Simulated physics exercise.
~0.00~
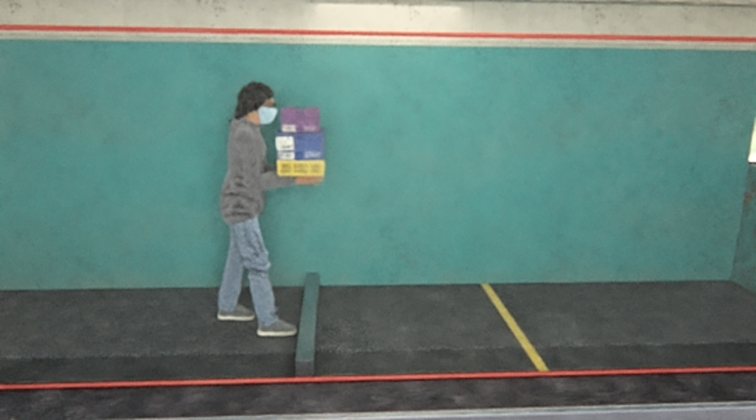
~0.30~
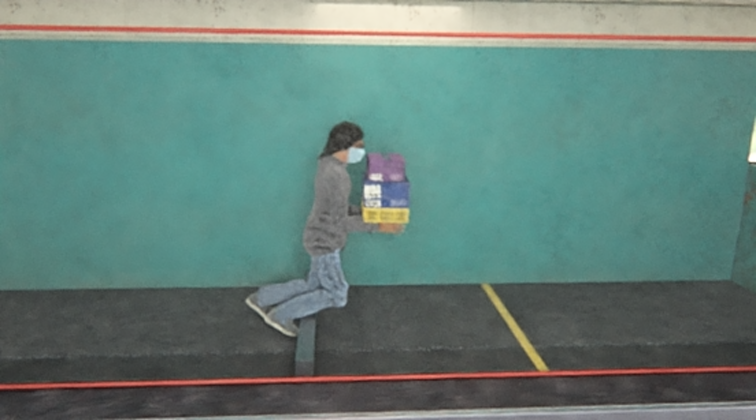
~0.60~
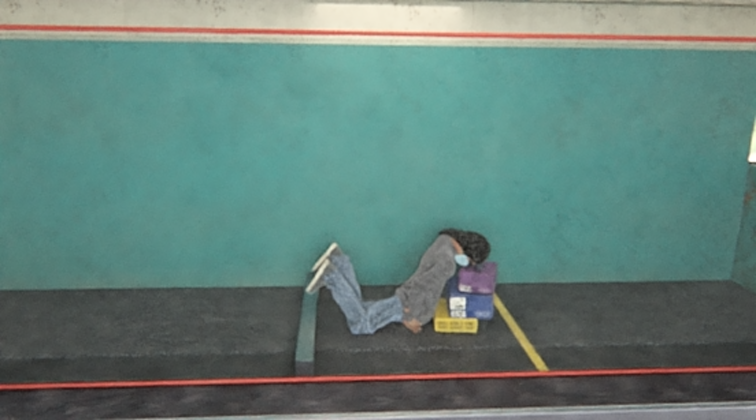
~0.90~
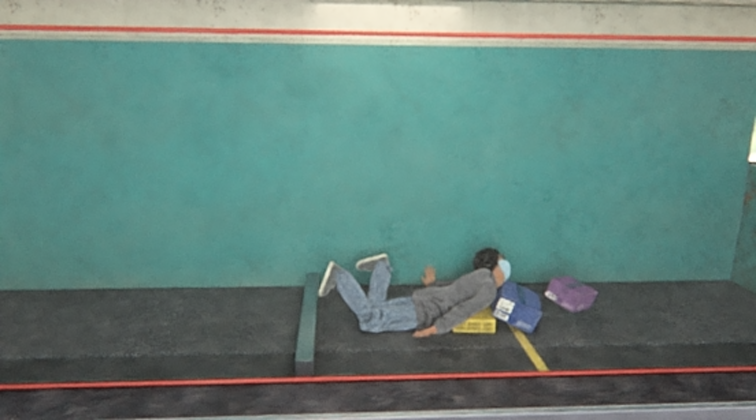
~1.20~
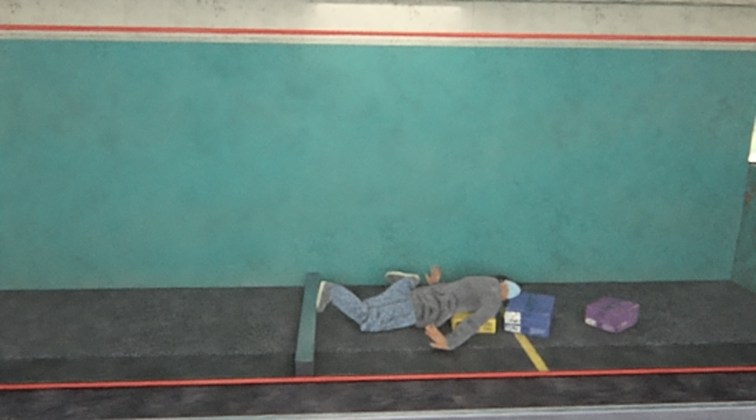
A masked person carrying stacked boxes trips over a low rail and sprawls face-down among them.
